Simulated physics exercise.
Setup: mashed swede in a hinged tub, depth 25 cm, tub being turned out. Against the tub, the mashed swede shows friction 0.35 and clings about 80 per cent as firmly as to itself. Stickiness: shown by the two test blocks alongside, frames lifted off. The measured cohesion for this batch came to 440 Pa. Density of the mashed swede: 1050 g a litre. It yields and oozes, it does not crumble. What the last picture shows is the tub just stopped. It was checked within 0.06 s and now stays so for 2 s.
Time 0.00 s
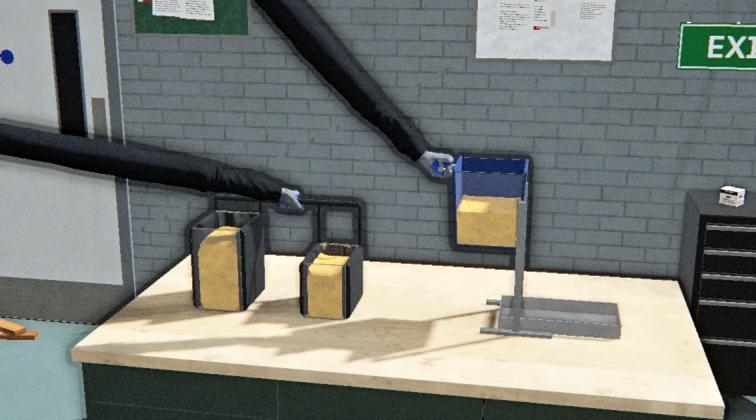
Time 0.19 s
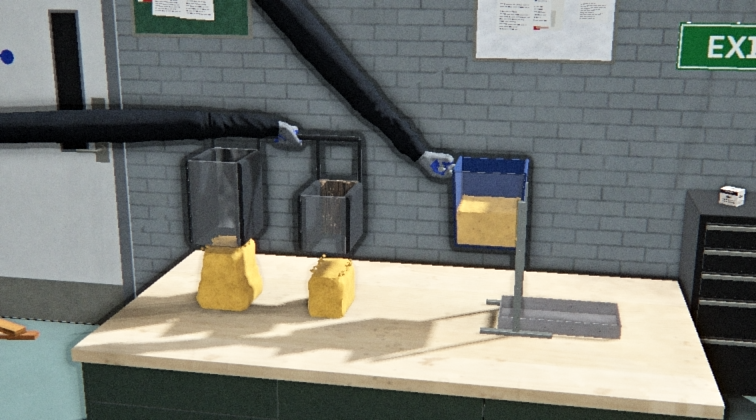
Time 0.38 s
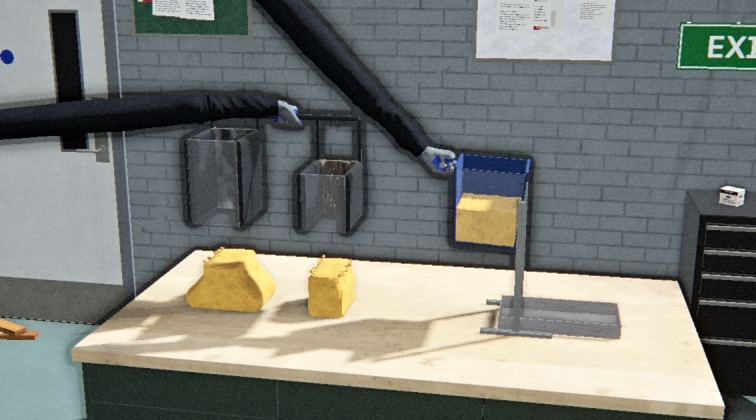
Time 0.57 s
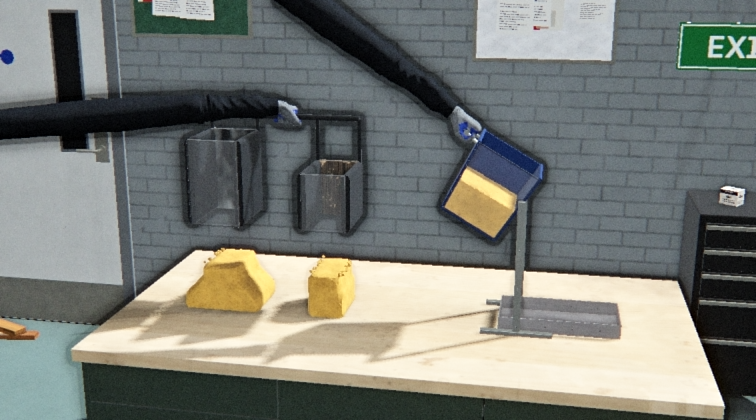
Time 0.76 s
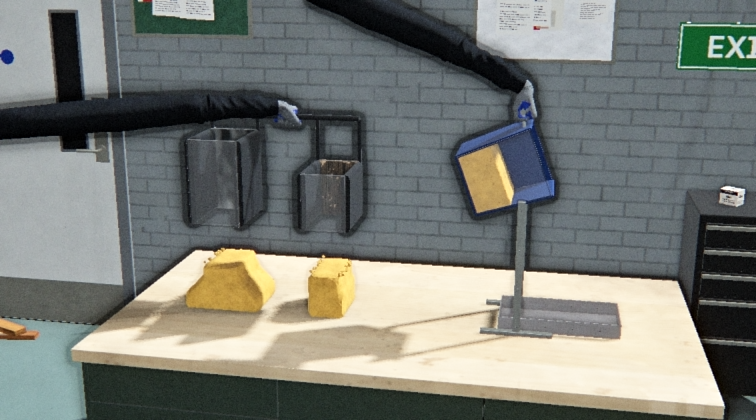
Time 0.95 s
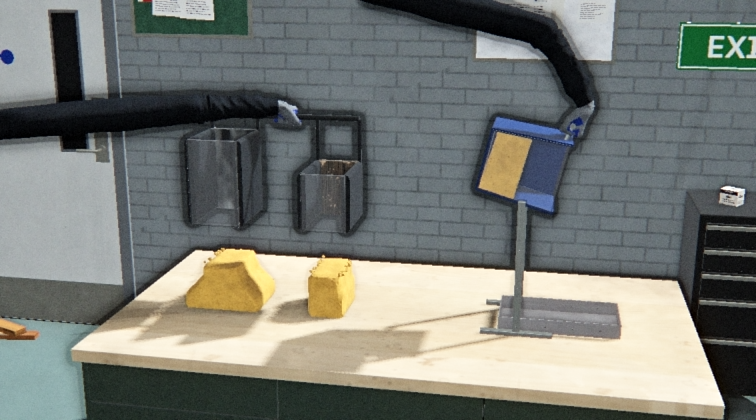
Gloved hands lifting two clear moulds off yellow mash blocks, the taller block slumping, then turning a blue tub clockwise onto its side.
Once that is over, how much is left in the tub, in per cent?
65 %.
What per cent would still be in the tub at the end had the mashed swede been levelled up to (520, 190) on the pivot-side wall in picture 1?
Result: Approx. 35 % remaining in tub.
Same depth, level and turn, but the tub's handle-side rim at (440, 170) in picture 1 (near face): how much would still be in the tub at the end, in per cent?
45 %, roughly.
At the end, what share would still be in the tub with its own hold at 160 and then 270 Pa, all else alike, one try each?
You'd see 35 percent the first time and 40 percent the second.
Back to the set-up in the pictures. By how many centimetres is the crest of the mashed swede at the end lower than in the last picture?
The top ends up some 14 cm below its level in the last picture.
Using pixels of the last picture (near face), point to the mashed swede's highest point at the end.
(507, 176).
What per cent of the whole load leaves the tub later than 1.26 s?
About 25 percent.
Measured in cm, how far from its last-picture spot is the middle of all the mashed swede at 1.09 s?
Roughly 5 cm.
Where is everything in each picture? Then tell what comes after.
Handle-side rim at (455, 171), tilt 0 degrees; top of the mashed swede at (464, 211); blocks stand 25 cm, 16 cm (left to right), in the first frame.
Handle-side rim at (455, 171), tilt 0 degrees; top of the mashed swede at (464, 211); blocks stand 22 cm, 16 cm (left to right), in the second frame.
Handle-side rim at (457, 168), tilt 3 degrees; top of the mashed swede at (461, 209); blocks stand 17 cm, 16 cm (left to right), in the third frame.
Handle-side rim at (481, 143), tilt 30 degrees; top of the mashed swede at (463, 181); blocks stand 17 cm, 15 cm (left to right), in the fourth frame.
Handle-side rim at (531, 131), tilt 70 degrees; top of the mashed swede at (491, 149); blocks stand 17 cm, 15 cm (left to right), in the fifth frame.
Handle-side rim at (571, 147), tilt 103 degrees; top of the mashed swede at (501, 133); blocks stand 17 cm, 15 cm (left to right), in the sixth frame.
After 1.09 s, the tub is at 103 degrees and holds 100 %.
After 1.26 s, the tub is at 103 degrees and holds 88 %.
After 1.43 s, the tub is at 103 degrees and holds 67 %.
After 1.60 s, the tub is at 103 degrees and holds 65 %.
After 2.95 s, at the end, the tub is at 103 degrees and holds 65 %.
